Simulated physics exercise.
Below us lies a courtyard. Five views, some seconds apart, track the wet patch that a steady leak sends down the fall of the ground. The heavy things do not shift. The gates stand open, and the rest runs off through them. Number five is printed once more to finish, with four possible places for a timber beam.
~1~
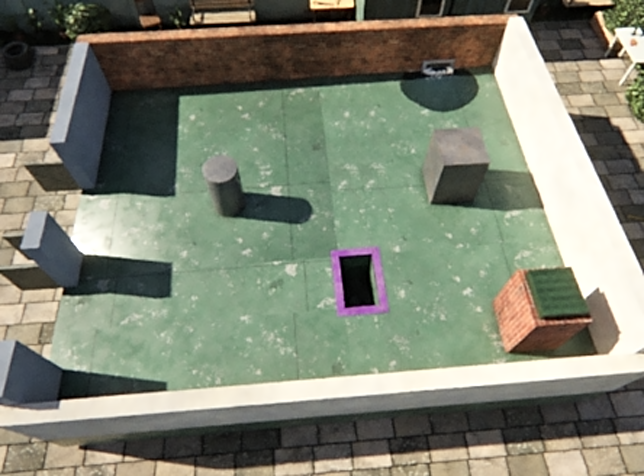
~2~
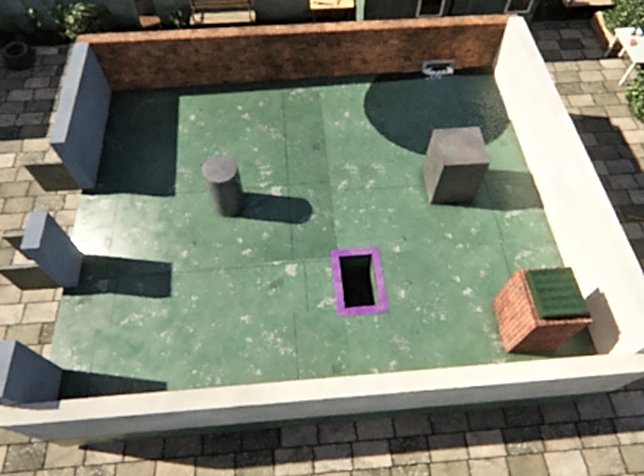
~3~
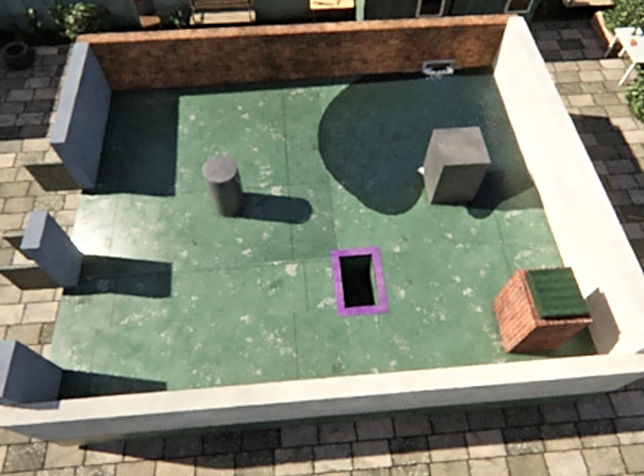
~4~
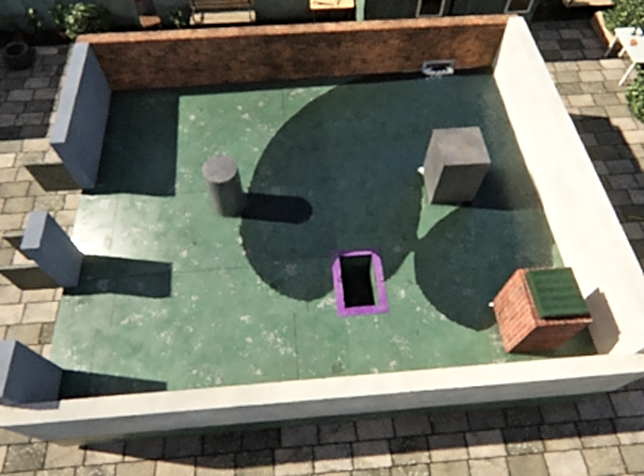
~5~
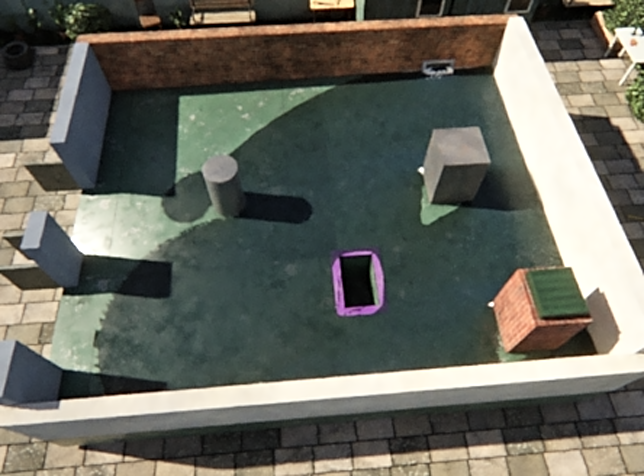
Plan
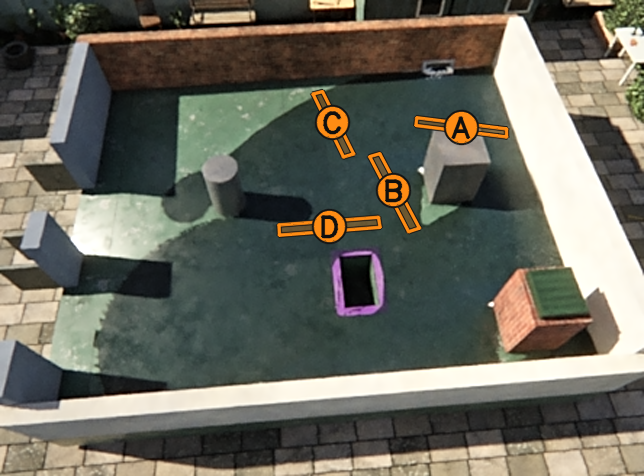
A dark wet patch spreads from the small outlet by the brick back wall across the green floor of a walled courtyard, seen from high above by a still camera. A grey cylinder stands left of centre, a grey block and a red brick box with a green top at right, and gaps open on the left. The wetness rounds the block, reaches the purple-rimmed drain, then passes the cylinder leftward.
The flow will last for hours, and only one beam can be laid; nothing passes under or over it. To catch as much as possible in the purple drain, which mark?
Best: C.
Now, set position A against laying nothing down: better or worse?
Worse.
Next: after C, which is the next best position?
The answer is D.
On the marked copy, A from (416, 121) to (506, 132); B from (374, 155) to (414, 229); C from (317, 92) to (348, 155); D from (279, 230) to (379, 222).
With A, about 4 % of the stream goes into the purple drain, about 96 % out by the gates.
With B, about 3 % of the stream goes into the purple drain, about 97 % out by the gates.
With C, about 25 % of the stream goes into the purple drain, about 75 % out by the gates.
With D, about 8 % of the stream goes into the purple drain, about 91 % out by the gates.
